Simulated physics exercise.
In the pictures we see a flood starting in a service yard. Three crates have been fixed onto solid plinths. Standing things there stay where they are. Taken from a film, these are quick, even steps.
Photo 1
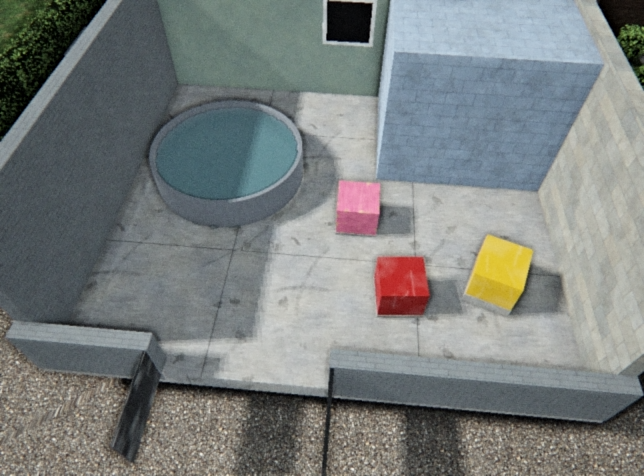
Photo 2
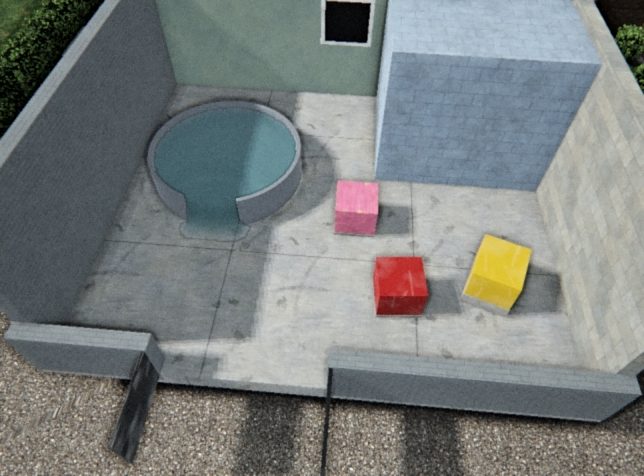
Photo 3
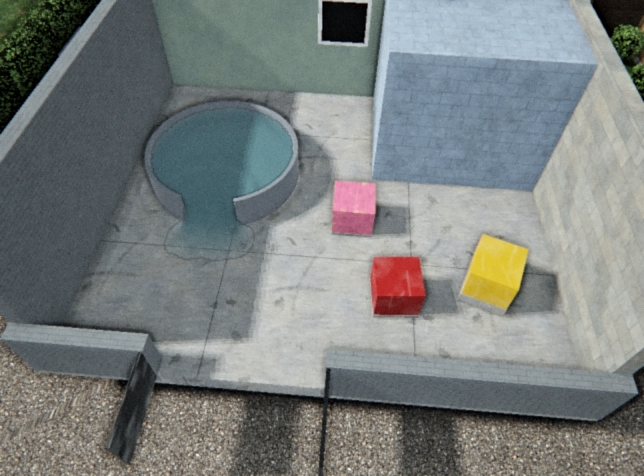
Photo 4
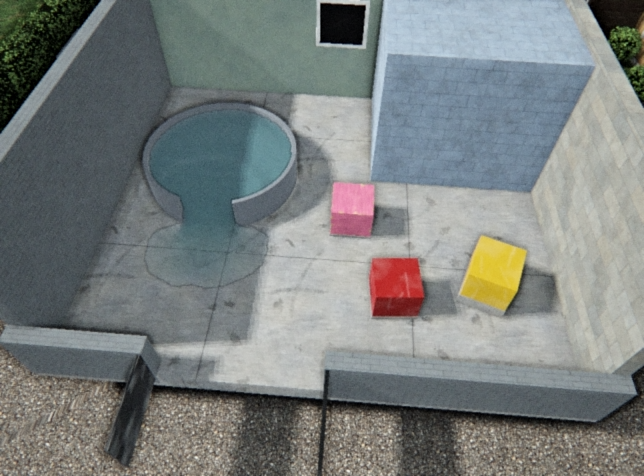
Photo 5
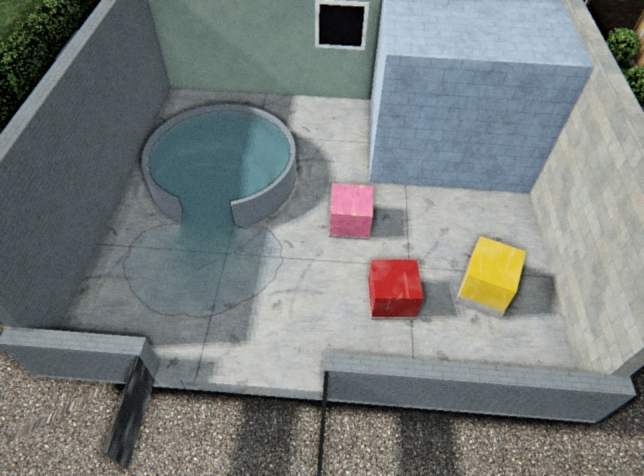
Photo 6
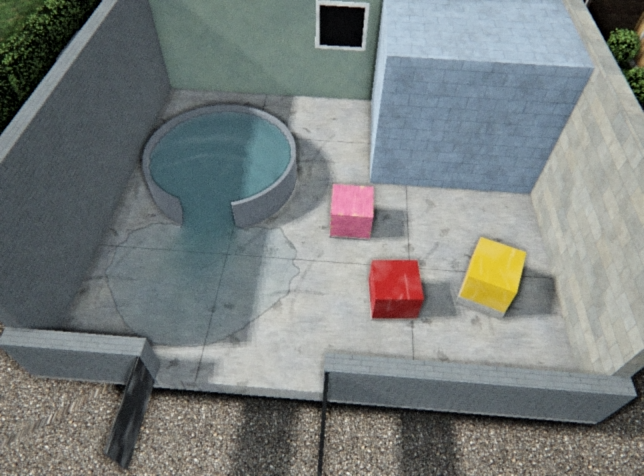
In a walled service yard with pink, red and yellow blocks, a round pool sat still until a gap opened in its front rim, and water poured out and spread steadily across the paving.
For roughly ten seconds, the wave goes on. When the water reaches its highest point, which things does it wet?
In the end most likely the yellow crate remains untouched, most likely the pink crate remains untouched, most likely the red crate remains untouched.
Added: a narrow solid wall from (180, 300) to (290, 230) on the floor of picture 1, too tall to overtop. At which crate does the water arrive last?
My answer: The yellow crate.
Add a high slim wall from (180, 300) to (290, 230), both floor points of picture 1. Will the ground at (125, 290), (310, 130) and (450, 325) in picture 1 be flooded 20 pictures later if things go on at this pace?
As listed: Covered, no water, dry.
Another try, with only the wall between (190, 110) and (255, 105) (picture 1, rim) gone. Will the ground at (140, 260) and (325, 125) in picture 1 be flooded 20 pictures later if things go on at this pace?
In turn: Wet, awash.
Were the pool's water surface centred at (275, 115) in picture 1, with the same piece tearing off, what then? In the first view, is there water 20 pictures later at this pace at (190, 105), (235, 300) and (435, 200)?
Taking the three spots in order: Bare, swamped, bare.
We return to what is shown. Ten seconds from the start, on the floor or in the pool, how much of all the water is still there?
About 58 %.
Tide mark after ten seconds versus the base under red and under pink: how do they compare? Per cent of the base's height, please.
Peak levels: Approx. 60 % then 20 %.
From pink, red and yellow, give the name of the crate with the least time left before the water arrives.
I'd go with the crate marked red.
A moment on, water covers 25 % of the floor; the yellow crate not reached, the pink crate not reached, the red crate not reached.
Next, water covers 30 % of the floor; the yellow crate not reached, the pink crate not reached, the red crate water round its plinth.
Then, water covers 35 % of the floor; the yellow crate not reached, the pink crate not reached, the red crate water round its plinth.
Later, water covers 50 % of the floor; the yellow crate water round its plinth, the pink crate water round its plinth, the red crate water round its plinth.
In the end, water covers 60 % of the floor; the yellow crate stayed above the water, the pink crate stayed above the water, the red crate stayed above the water.
